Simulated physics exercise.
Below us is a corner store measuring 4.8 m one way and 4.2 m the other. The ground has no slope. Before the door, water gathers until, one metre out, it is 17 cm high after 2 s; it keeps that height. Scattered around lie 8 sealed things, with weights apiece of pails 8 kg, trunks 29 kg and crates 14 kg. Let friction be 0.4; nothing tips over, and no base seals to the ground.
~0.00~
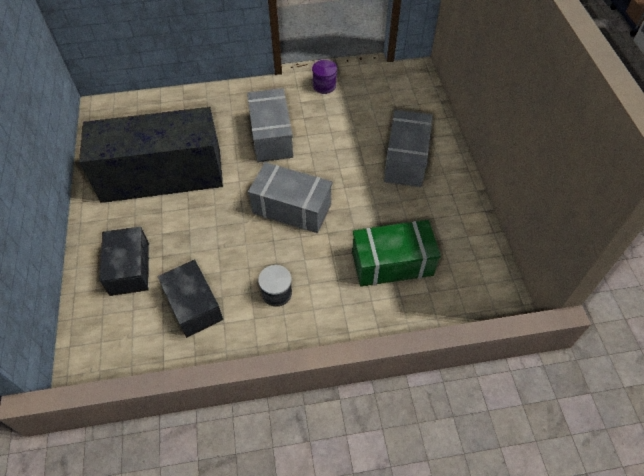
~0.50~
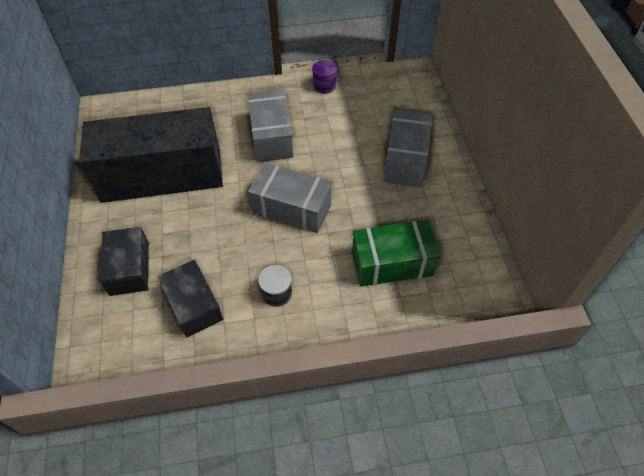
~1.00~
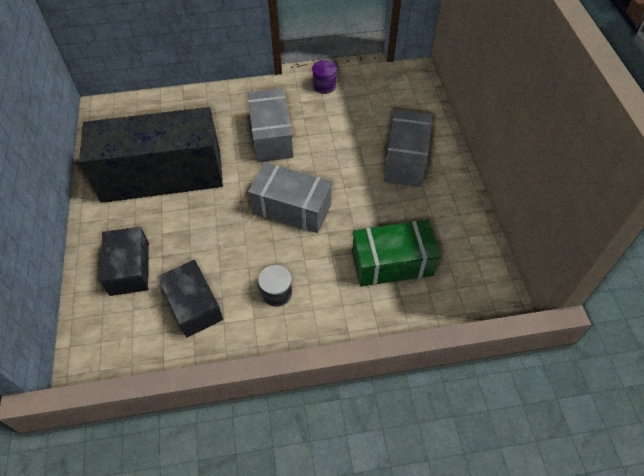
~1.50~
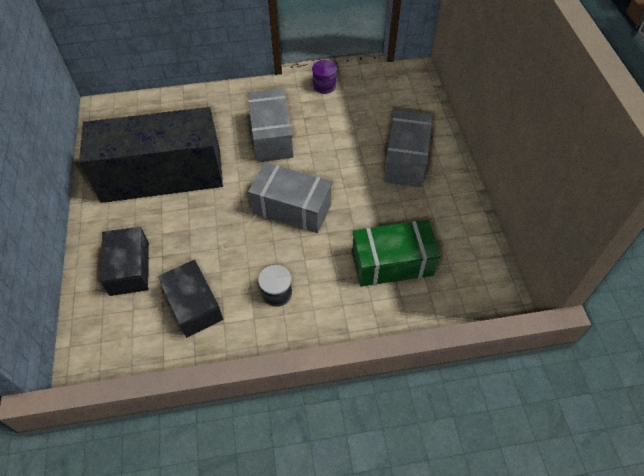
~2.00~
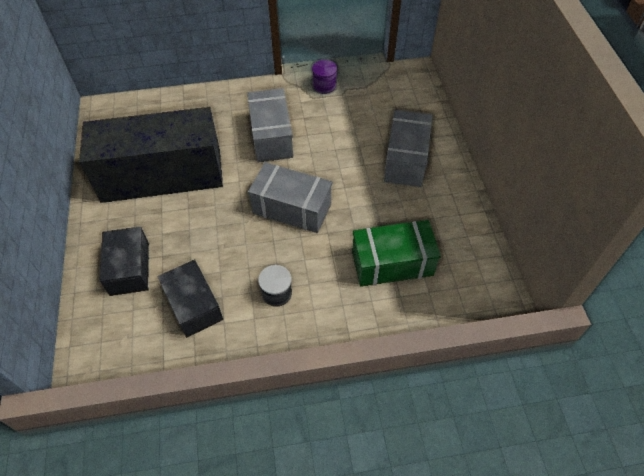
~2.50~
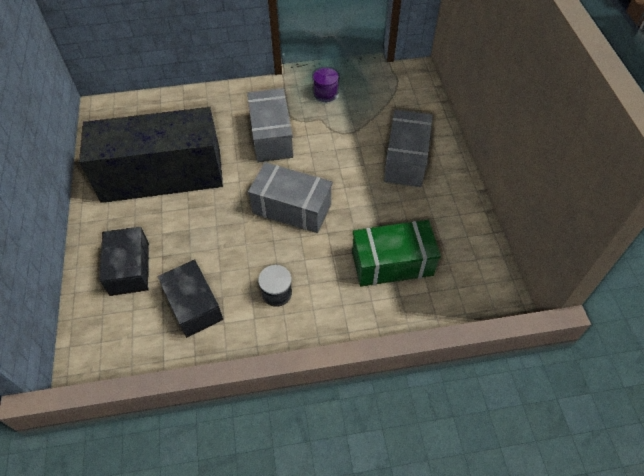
Water spreads in through the doorway and nudges the purple pail slightly into the room.
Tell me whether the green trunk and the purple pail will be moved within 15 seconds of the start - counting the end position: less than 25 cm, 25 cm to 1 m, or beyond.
Lab note - green trunk, large displacement; purple pail, large displacement.
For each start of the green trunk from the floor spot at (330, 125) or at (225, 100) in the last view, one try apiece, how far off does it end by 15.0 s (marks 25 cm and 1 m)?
Results in order: It ends up well away; it remains near its start.
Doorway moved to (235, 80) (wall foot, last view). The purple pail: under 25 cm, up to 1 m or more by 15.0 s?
Outcome: The purple pail barely moves.
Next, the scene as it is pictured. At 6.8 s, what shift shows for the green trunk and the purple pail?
Roughly 30 and 250 cm.
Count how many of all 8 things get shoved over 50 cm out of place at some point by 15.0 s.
The number is 7.
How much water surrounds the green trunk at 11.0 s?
7 cm, roughly.
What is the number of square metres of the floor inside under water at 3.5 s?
About 4.5 m2.
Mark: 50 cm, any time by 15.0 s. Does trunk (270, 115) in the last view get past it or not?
The answer here is not bigger.
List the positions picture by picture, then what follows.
The green trunk at (396, 243), on the bottom; the purple pail at (325, 68) rests on the ground; water covers 0.0 m2; 0 of 8 have shifted, in the first picture.
The green trunk at (396, 243) rests on the ground; the purple pail at (325, 68) rests on the ground; 0.0 m2 under water; 0 of 8 have shifted, in the second picture.
The green trunk at (396, 243) rests on the ground; the purple pail at (325, 68), on the bottom; water covers 0.0 m2; 0 of 8 have shifted, in the third picture.
The green trunk at (396, 243), on the bottom; the purple pail at (325, 68) rests on the ground; 0.0 m2 under water; 0 of 8 have shifted, in the fourth picture.
The green trunk at (396, 243), on the bottom; the purple pail at (325, 68), on the bottom; 0.4 m2 under water; 0 of 8 have shifted, in the fifth picture.
The green trunk at (396, 243), on the bottom; the purple pail at (326, 76) rests on the ground, 16 cm from its start; 1.3 m2 under water; 1 of 8 have shifted, in the sixth picture.
After 3.5 s the green trunk is near (396, 243), 0.0 m from its start, aground; the purple pail is near (324, 124), 1.0 m from its start, aground; 0 afloat.
After 6.8 s the green trunk is near (404, 268), 0.3 m from its start, aground; the purple pail is near (374, 230), 2.6 m from its start, afloat; 2 afloat.
After 11.0 s the green trunk is near (183, 336), 2.2 m from its start, aground; the purple pail is near (292, 247), 2.8 m from its start, aground; 1 afloat.
After 15.0 s the green trunk is near (95, 256), 3.0 m from its start, afloat; the purple pail is near (118, 335), 4.2 m from its start, afloat; 7 afloat.
